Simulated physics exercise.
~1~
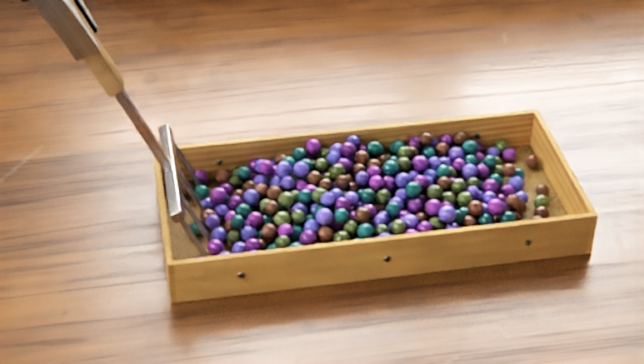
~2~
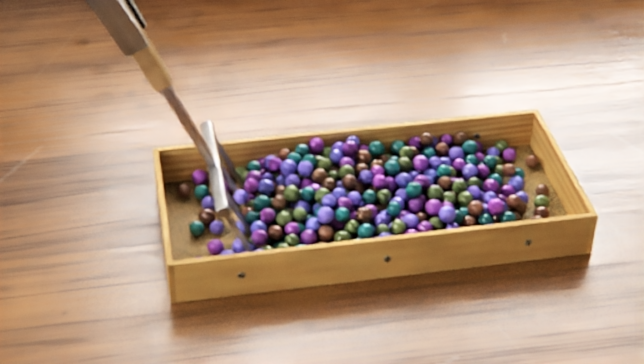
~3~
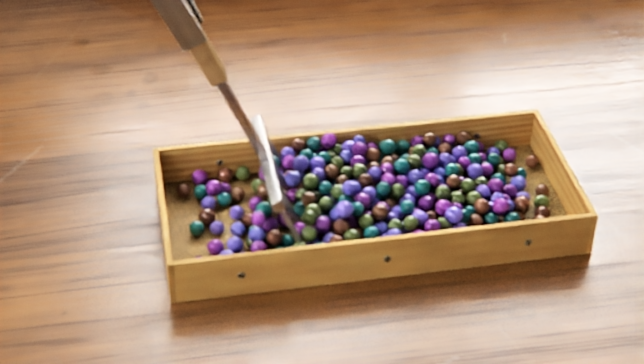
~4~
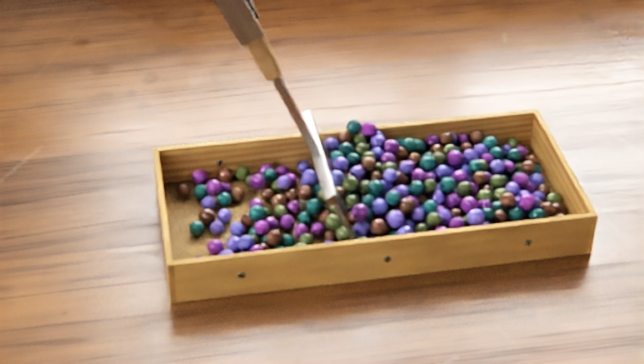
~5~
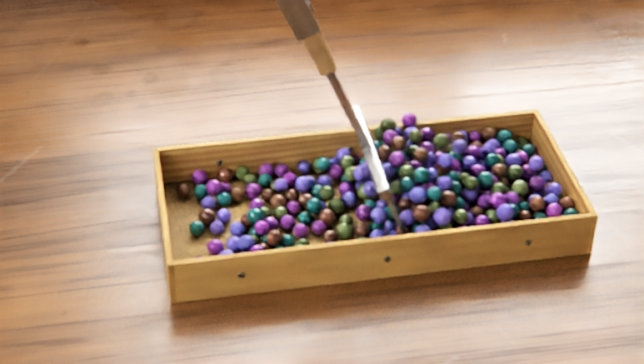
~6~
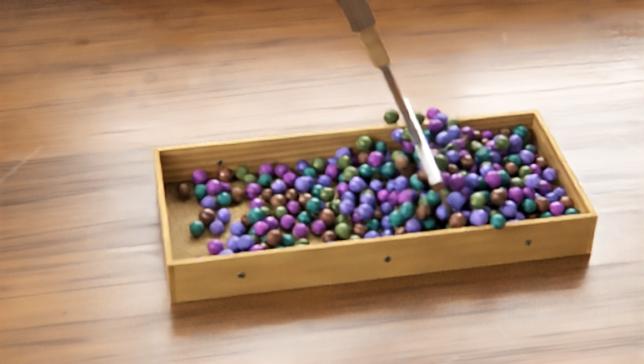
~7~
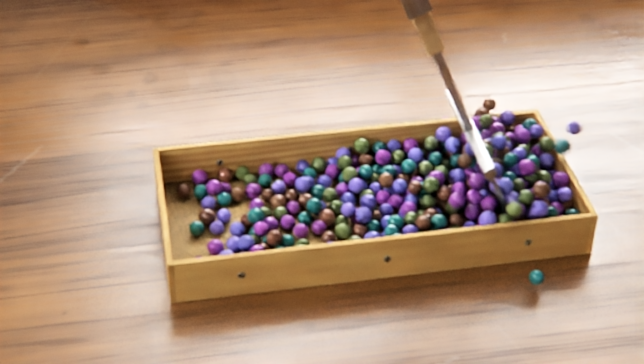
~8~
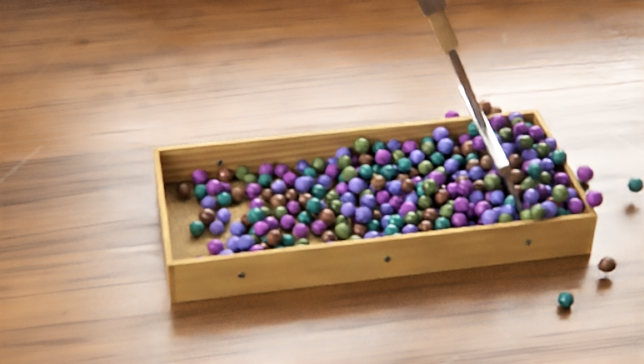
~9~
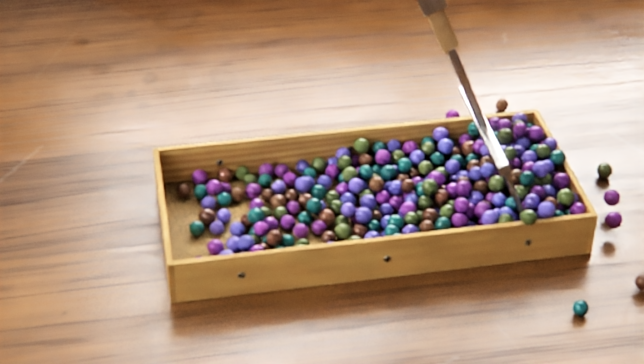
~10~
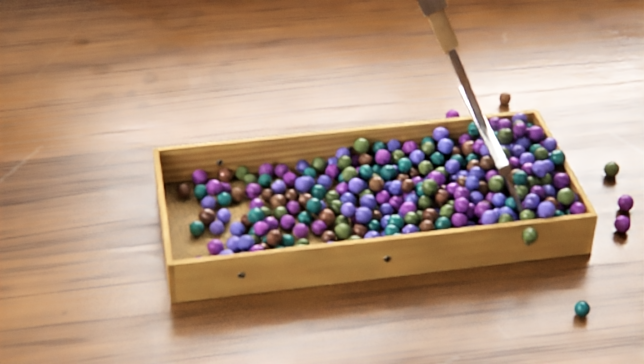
The footage shows a metal tool on a gripper pushing purple, teal, green and brown round sweets rightward through a wooden tray, piling them toward the right end until several spill over onto the table. The tool stops there, with most sweets still in the tray.
